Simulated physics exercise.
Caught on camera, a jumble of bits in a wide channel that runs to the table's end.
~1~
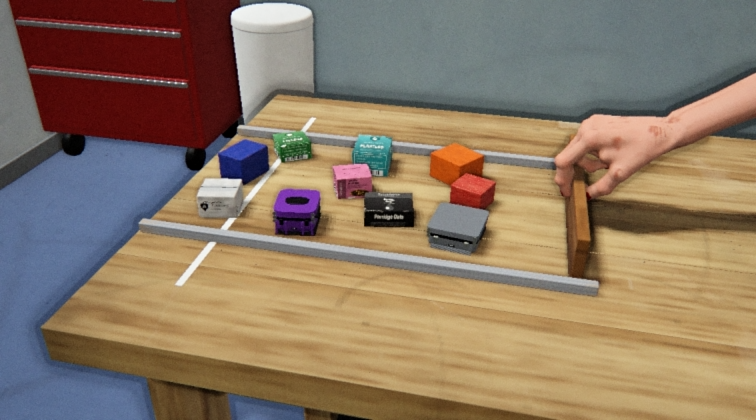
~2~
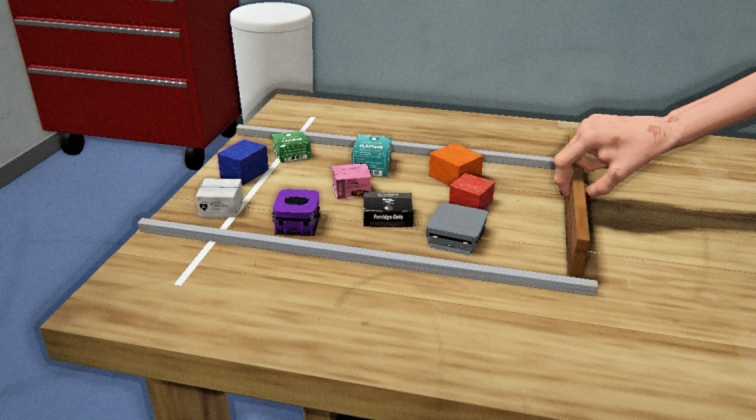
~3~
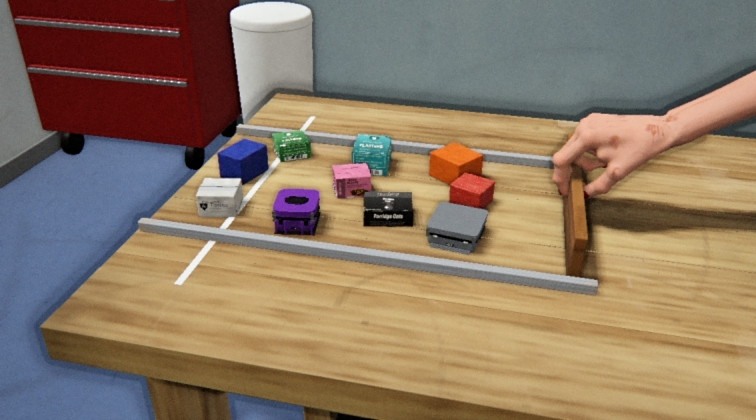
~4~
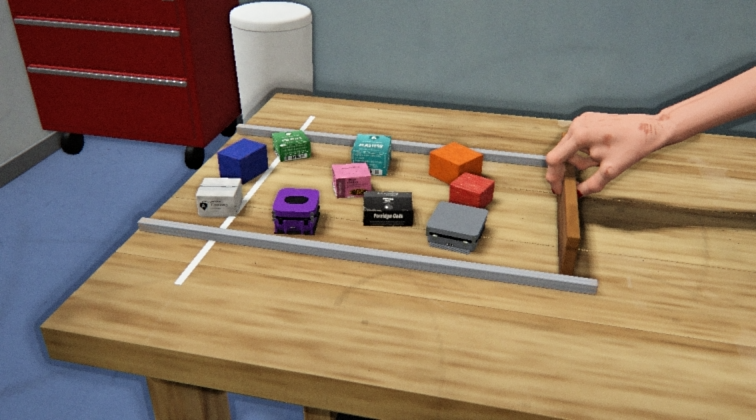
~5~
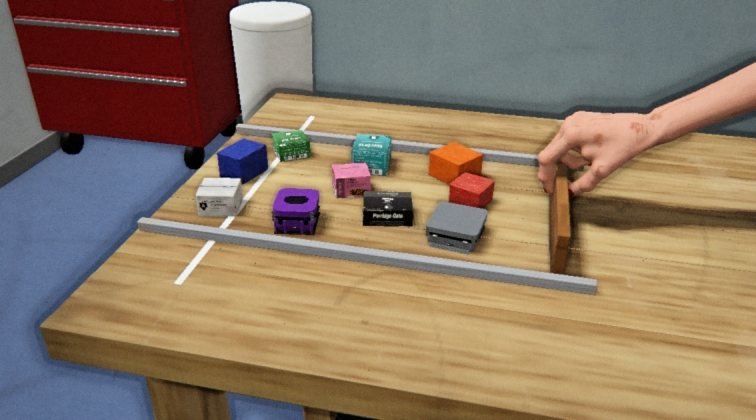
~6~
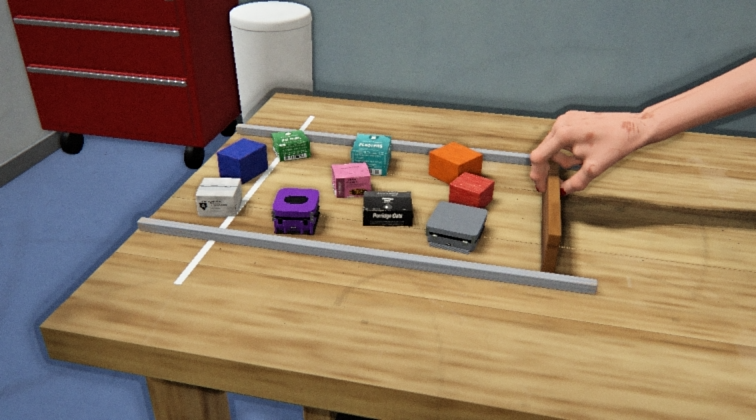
A hand slides a wooden board slightly left between two rails toward several still, colourful boxes.
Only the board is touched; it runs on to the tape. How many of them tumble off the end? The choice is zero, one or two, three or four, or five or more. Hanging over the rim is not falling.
Outcome: The number that fall off is three or four.
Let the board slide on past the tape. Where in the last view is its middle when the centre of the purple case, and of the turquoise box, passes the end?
Near (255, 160) and (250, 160).
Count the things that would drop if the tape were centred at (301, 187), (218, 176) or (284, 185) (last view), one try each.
In that order 0, 7 and 0.
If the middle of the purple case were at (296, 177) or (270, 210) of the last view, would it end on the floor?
In turn it tumbles off; remains up.
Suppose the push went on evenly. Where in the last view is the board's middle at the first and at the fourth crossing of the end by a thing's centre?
At (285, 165) for the first, at (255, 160) for the fourth.
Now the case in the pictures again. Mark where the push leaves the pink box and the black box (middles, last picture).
The pink box at (220, 158), the black box at (195, 176).
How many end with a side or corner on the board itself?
That makes 3.
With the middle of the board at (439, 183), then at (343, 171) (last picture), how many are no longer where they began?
At the one place 4, at the other 9.
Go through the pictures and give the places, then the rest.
In the first frame, blue block (244, 162); white box (221, 198); green box (292, 147); board (575, 200); tape (261, 183).
In the second frame, white box (220, 198); purple case (297, 212).
In the third frame, green box (291, 146); black box (388, 209).
In the fourth frame, blue block (243, 161); red block (472, 192).
In the fifth frame, white box (220, 197); turquoise box (372, 154).
In the sixth frame, blue block (243, 161); white box (220, 197); green box (291, 145); board (551, 196); tape (260, 181).
Soon after, none off yet; blue block at rest near (243, 161); white box at rest near (220, 197); green box at rest near (291, 145).
After that, none off yet; blue block displaced a little near (226, 155); white box displaced about its own width near (180, 192); green box displaced well along near (239, 137).
In the end, the number that fall off is three or four; gone, green box, white box and blue block.
